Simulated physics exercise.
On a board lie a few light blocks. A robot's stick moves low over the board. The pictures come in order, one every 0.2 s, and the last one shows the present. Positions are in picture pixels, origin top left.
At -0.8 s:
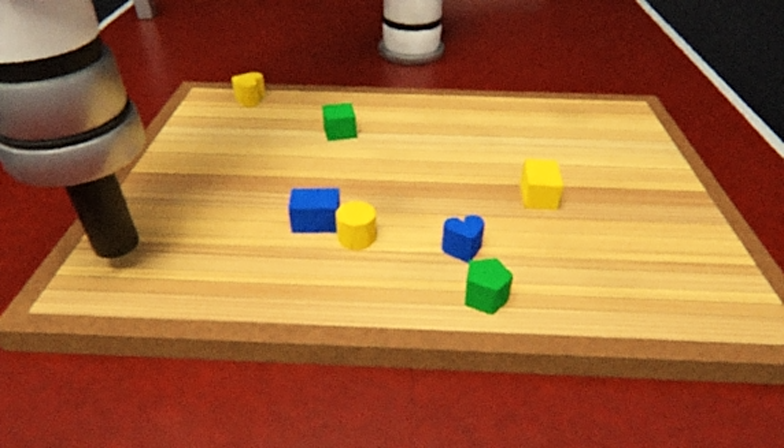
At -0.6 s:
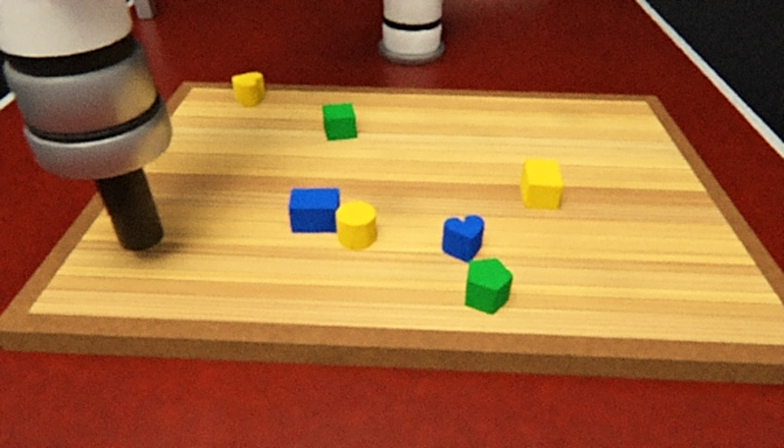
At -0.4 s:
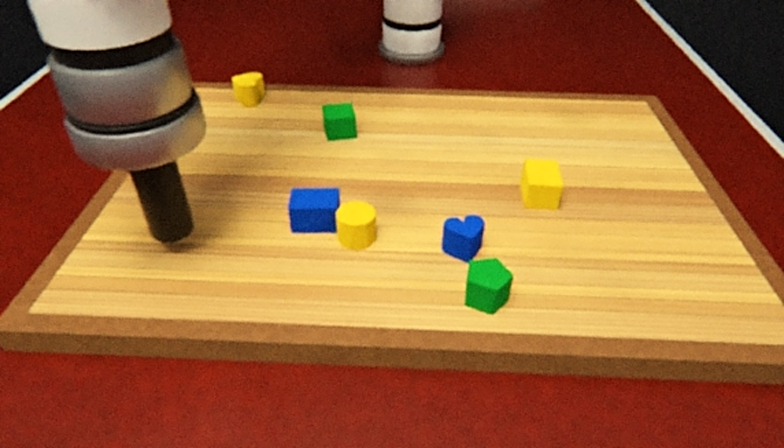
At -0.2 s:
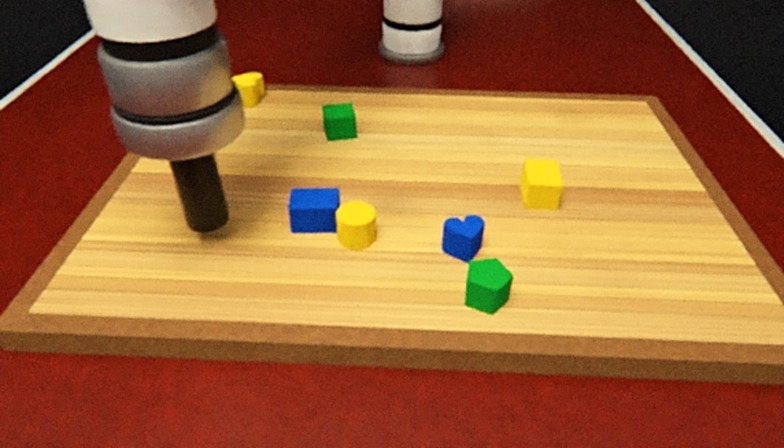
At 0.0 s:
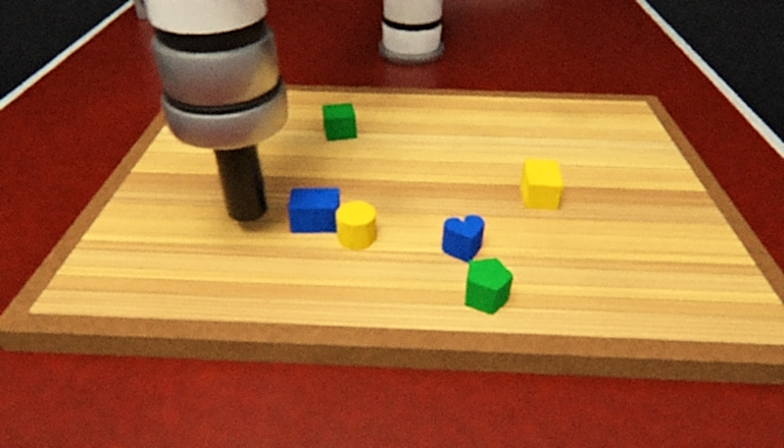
A robot arm's dark stick slid steadily rightward across a wooden board, from the left side to just beside the blue oblong block, while the scattered yellow, green and blue blocks all stayed still.
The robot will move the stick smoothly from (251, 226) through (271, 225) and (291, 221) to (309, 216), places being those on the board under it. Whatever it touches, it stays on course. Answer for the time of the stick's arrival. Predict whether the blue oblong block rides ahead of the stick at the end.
Before the stick.
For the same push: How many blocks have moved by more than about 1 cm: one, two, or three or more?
Two get moved.
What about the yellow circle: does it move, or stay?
Once the stick is done, the yellow circle is in a new spot.
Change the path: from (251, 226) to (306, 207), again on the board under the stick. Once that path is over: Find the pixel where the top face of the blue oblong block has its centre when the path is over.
It ends at (339, 196).
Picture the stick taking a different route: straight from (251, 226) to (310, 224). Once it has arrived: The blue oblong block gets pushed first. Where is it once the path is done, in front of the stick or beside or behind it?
Still in front.
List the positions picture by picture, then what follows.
Lower end of the stick at (117, 245), tops of blocks, blue oblong block at (314, 198), yellow circle at (356, 212), in the first frame.
Stick at (142, 238), blocks as before, in the second frame.
Stick at (173, 230), blocks as before, in the third frame.
Stick at (208, 220), blocks as before, in the fourth frame.
Stick at (248, 210), blue oblong block at (314, 198), yellow circle at (356, 212), in the fifth frame.
On the path given first. Halfway along, stick at (280, 207); blue oblong block at (323, 197); yellow circle at (363, 213).
At the end, stick at (307, 200); blue oblong block at (351, 192); yellow circle at (377, 215).
